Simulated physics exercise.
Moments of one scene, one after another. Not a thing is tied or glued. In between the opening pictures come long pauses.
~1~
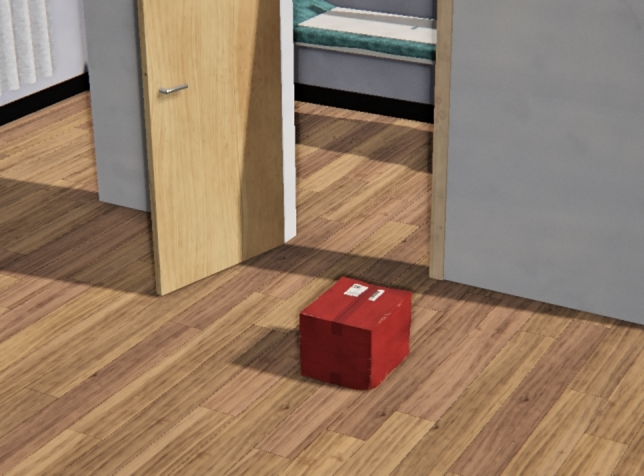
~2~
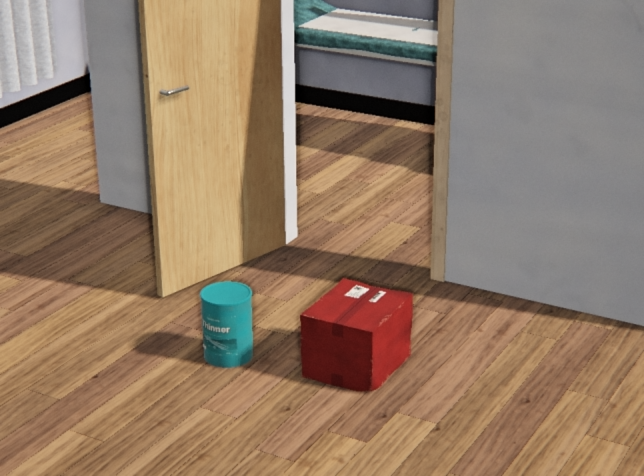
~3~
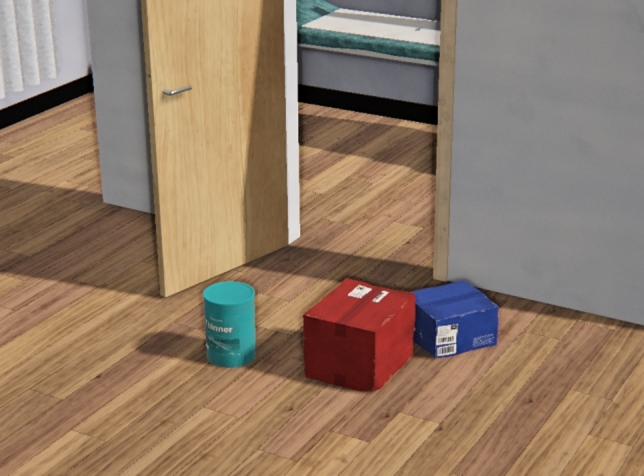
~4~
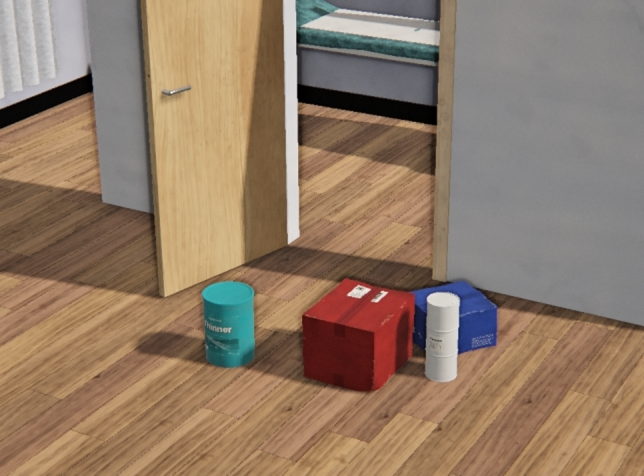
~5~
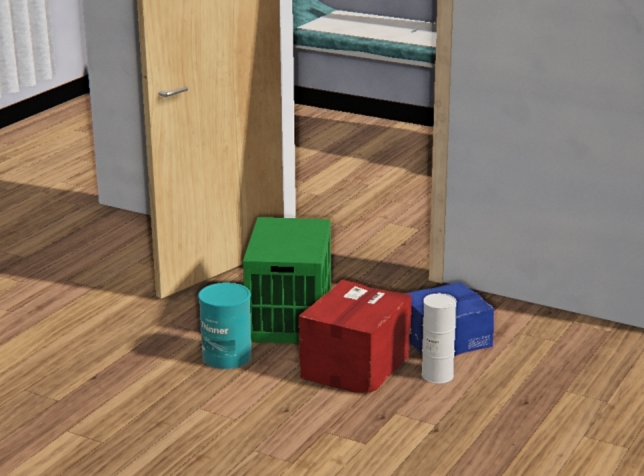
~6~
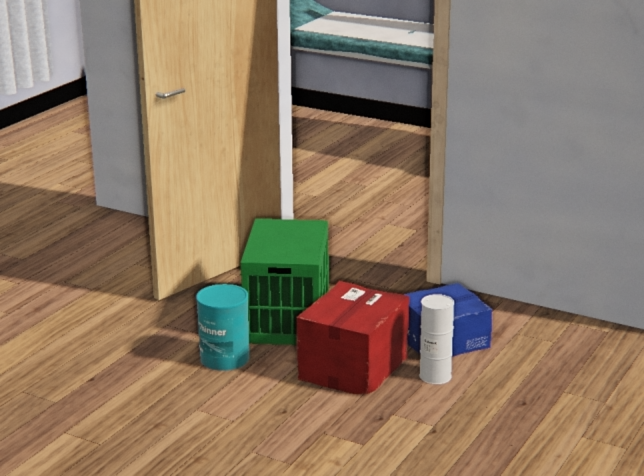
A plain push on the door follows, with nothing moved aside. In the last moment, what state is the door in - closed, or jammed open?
The door is stopped partway.
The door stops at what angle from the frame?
Open angle: About 70°.
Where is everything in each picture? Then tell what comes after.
In the first frame, door wide open and still.
In the second frame, door wide open and still; red box (357, 335).
In the third frame, door wide open and still; turquoise pail (230, 325).
In the fourth frame, door wide open and still; blue parcel (449, 319); red box (359, 336).
In the fifth frame, door wide open and still; turquoise pail (226, 326); white canister (439, 339).
In the sixth frame, door wide open and still; green chest (287, 281); blue parcel (444, 322).
Then, 0.50 s on from there, door 98° open.
Then, 0.80 s on from there, door 89° open.
Then, 1.10 s on from there, door 77° open.
Then, 1.30 s on from there, door 71° open.
In the end, door 69° open; all 5 unmoved. At the end, from the last picture's camera, green chest near (292, 281).
